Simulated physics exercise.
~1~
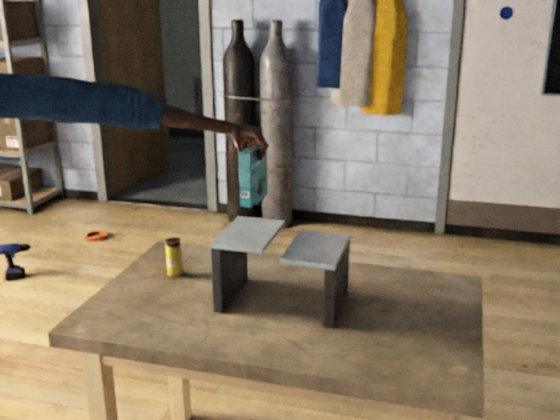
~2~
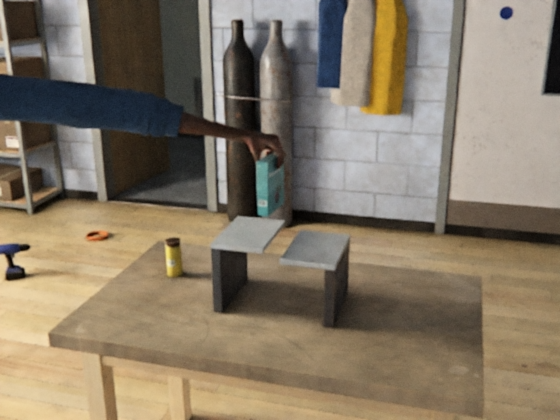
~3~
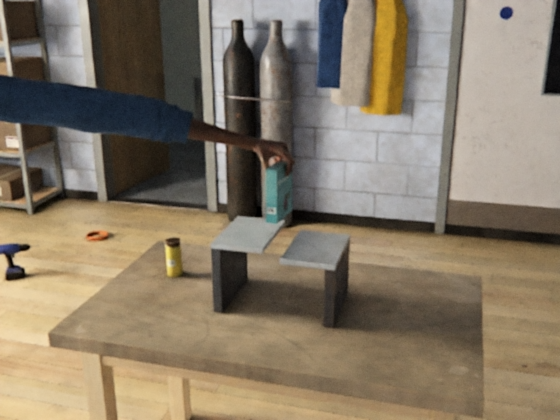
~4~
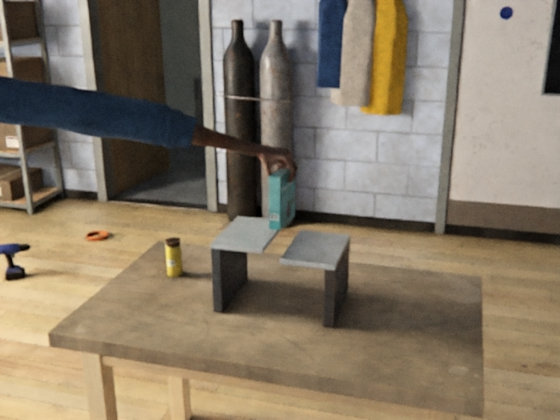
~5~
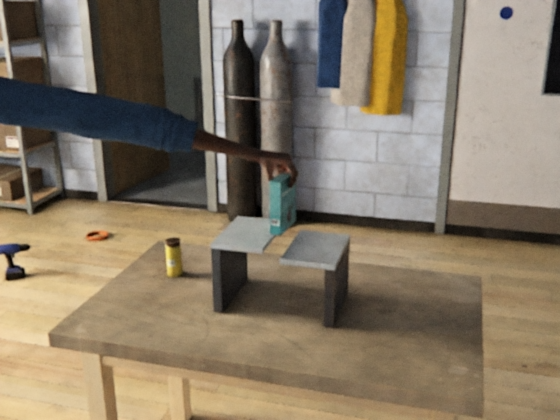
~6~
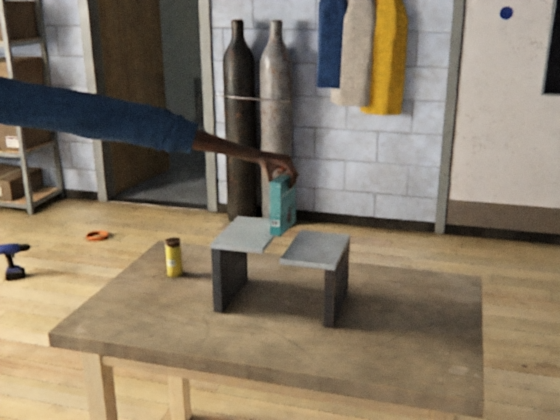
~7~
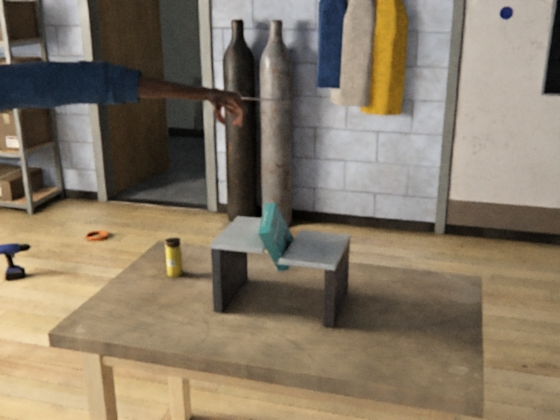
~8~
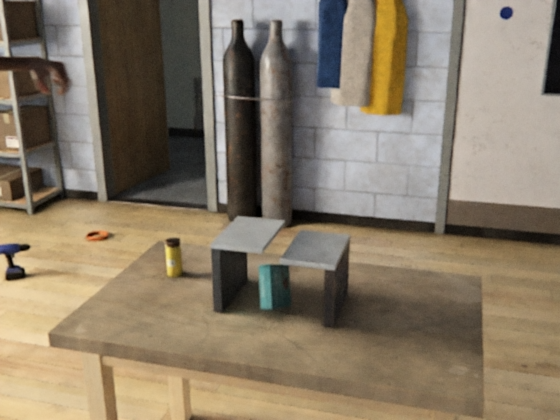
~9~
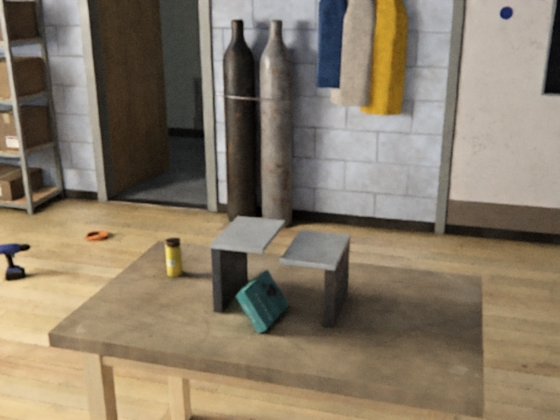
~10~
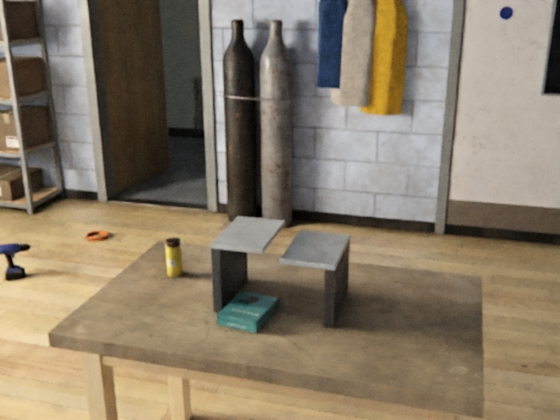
In the video, a hand lowers an upright turquoise packet over the gap between two gray supports on a table and lets go. The packet tilts, drops through the gap, and tips over, ending on the tabletop while a yellow shaker stays in place nearby.
